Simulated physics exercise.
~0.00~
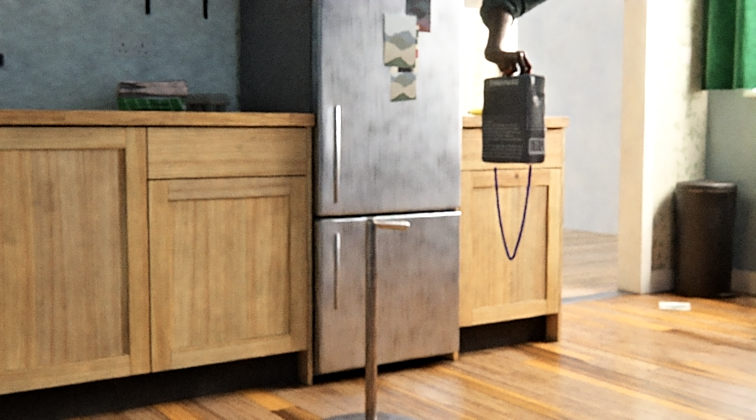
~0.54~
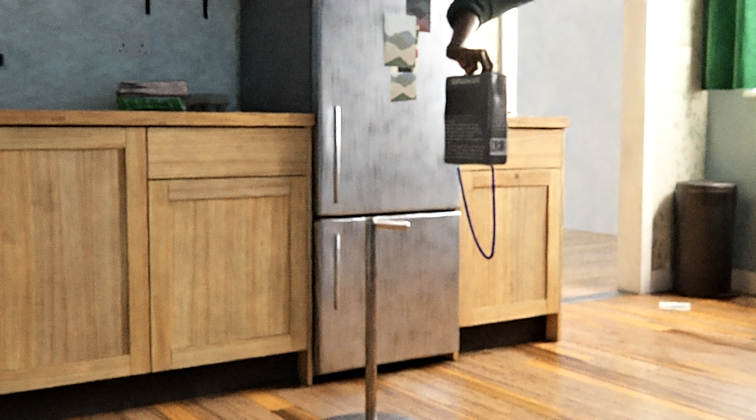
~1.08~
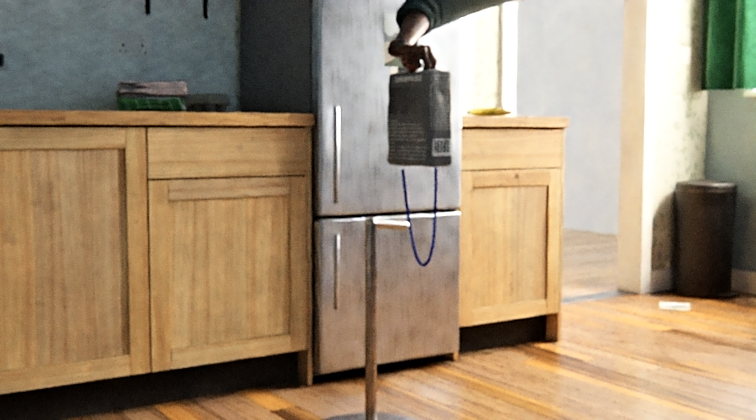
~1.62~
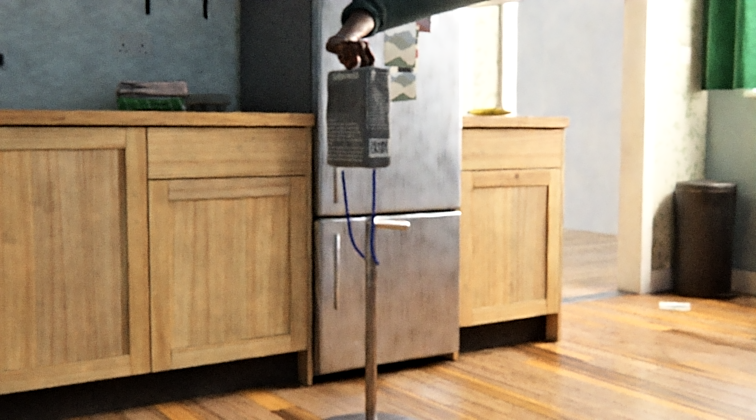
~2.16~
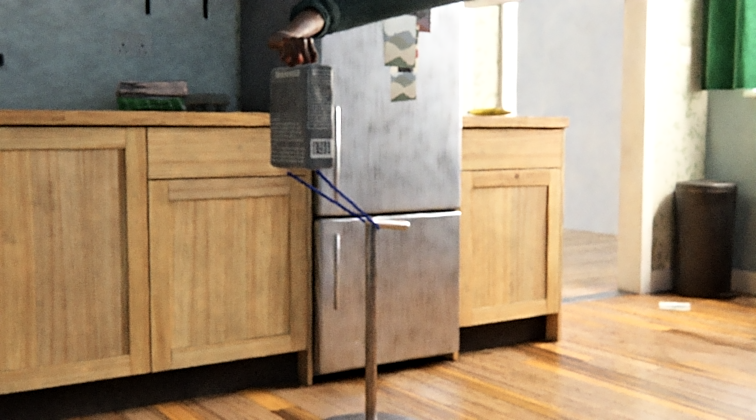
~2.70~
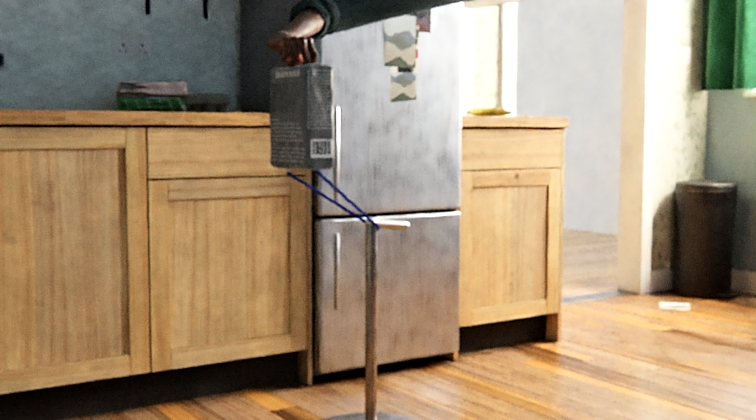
Grey bag carried left by a hand across a kitchen, its dangling cord loop catching on a hooked post and pulling taut, stopping the hand.
